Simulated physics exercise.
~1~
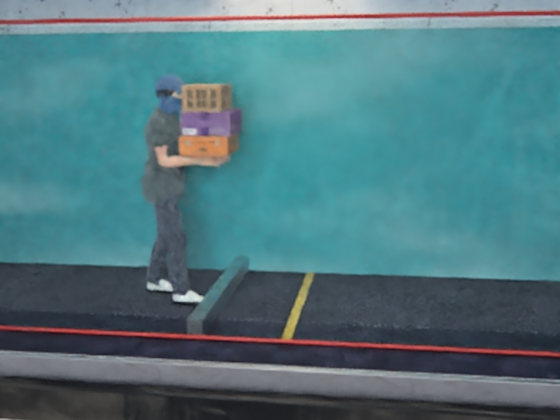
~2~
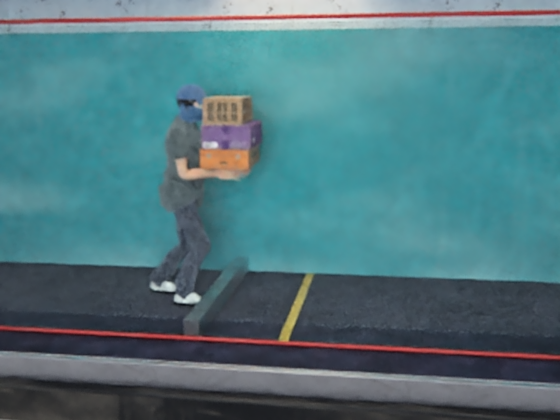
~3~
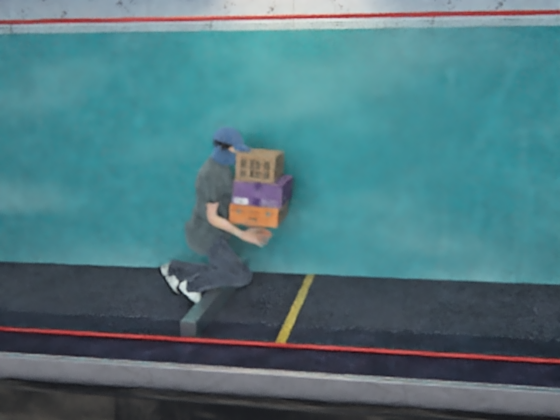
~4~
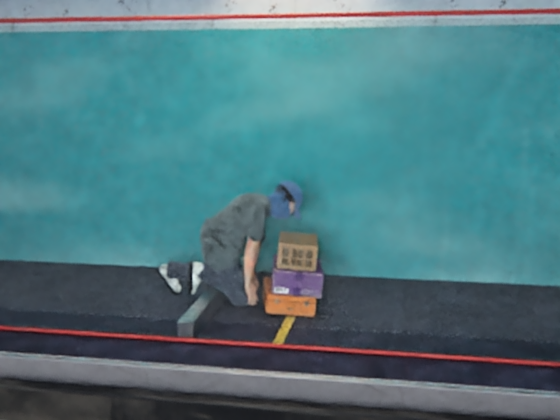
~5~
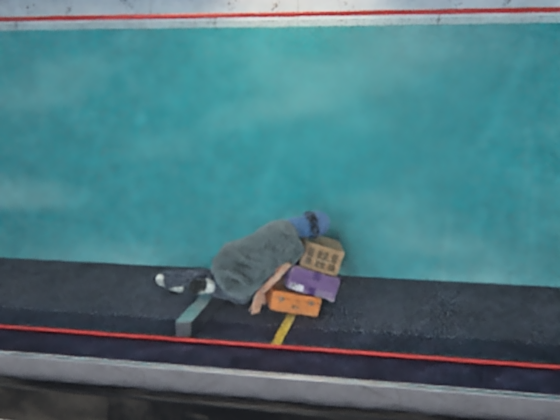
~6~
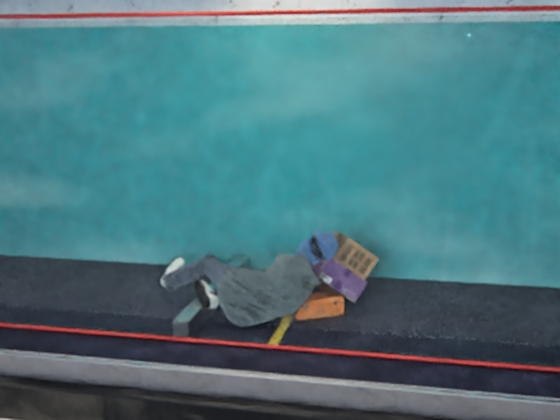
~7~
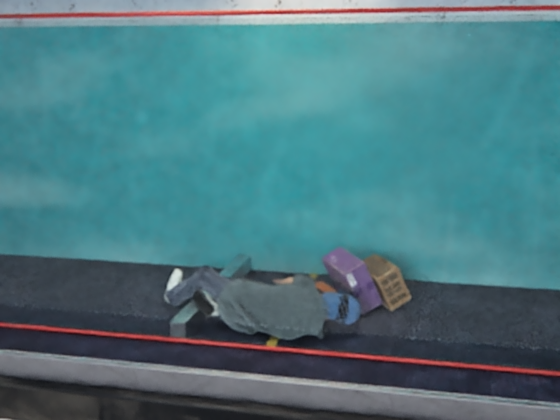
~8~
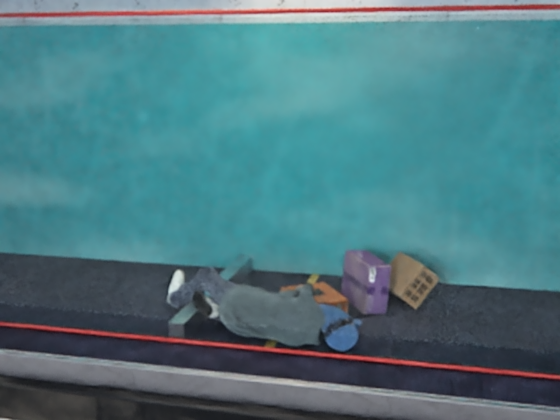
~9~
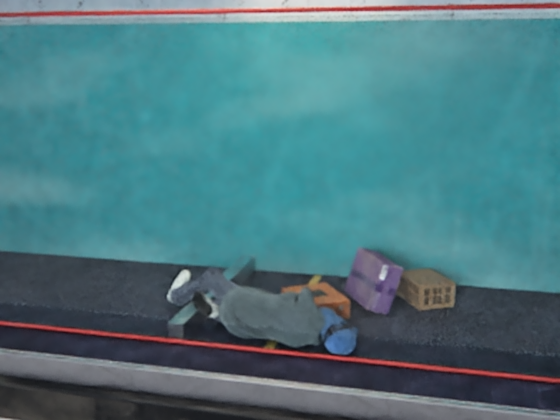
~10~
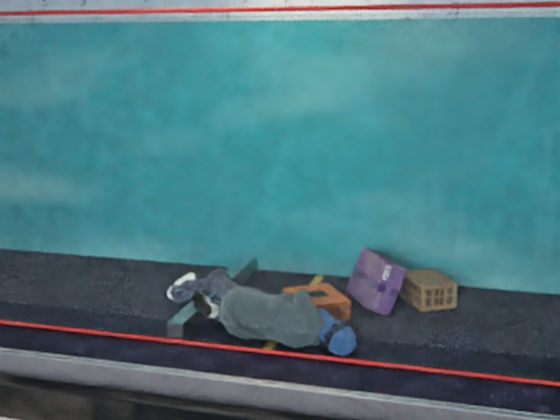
On a dark floor by a teal wall, a box-carrying person pitches forward over a rail, ending face down beyond a yellow line.
